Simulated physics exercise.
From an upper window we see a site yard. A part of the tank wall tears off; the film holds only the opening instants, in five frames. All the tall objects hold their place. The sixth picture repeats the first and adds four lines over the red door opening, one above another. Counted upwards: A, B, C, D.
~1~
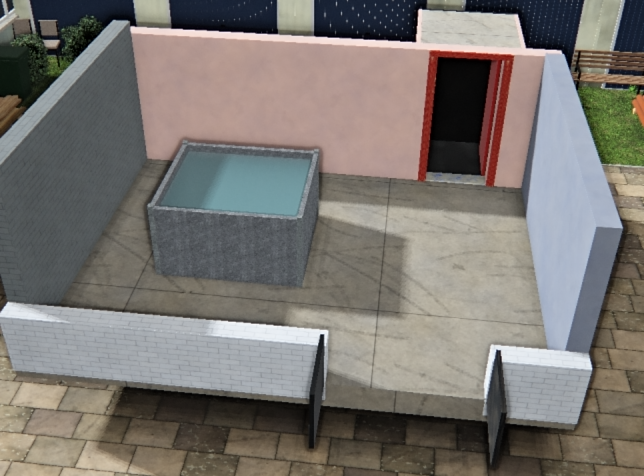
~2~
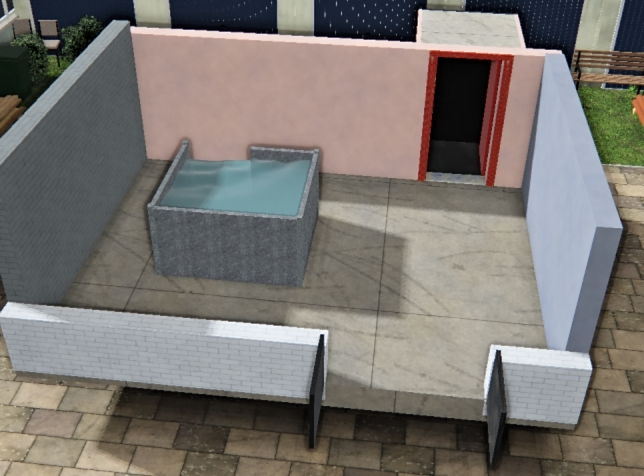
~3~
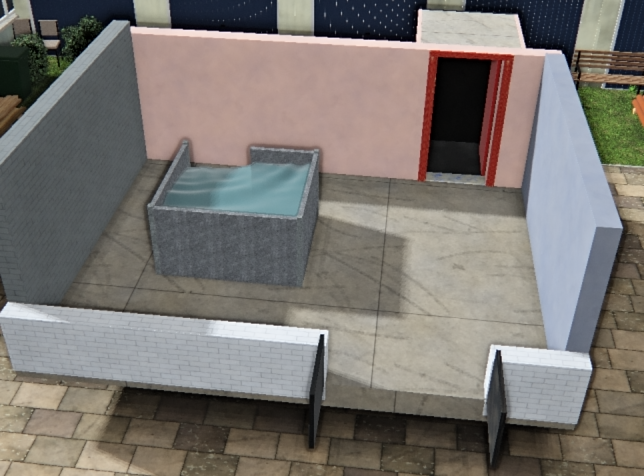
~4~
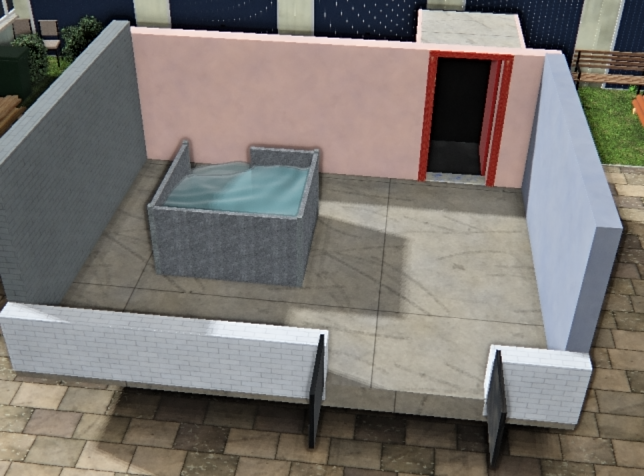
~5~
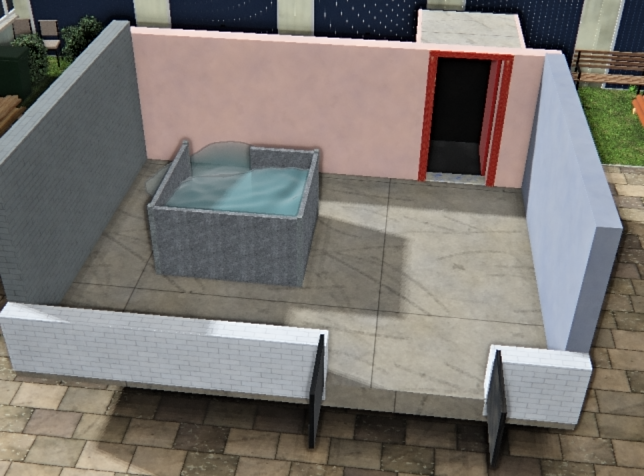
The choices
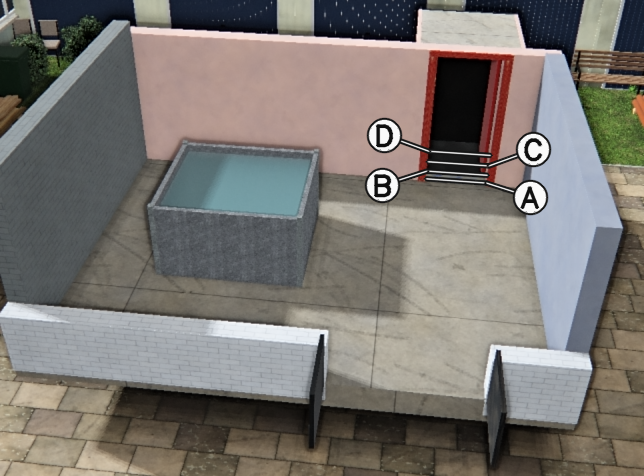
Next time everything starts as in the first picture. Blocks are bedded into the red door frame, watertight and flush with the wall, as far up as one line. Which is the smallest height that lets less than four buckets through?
B.
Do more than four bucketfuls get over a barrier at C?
No, not at all.
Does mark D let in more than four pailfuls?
No, that is safe.
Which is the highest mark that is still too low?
That would be A.
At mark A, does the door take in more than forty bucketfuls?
No, it does not.
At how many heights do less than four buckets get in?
Three of them.
In white, A at (456, 180); B at (457, 173); C at (458, 163); D at (459, 153); from the bottom up A, B, C, D.
Choosing A, about 13 bucketfuls get in.
Choosing B, nothing gets over.
Choosing C, nothing gets over.
Choosing D, nothing gets over.
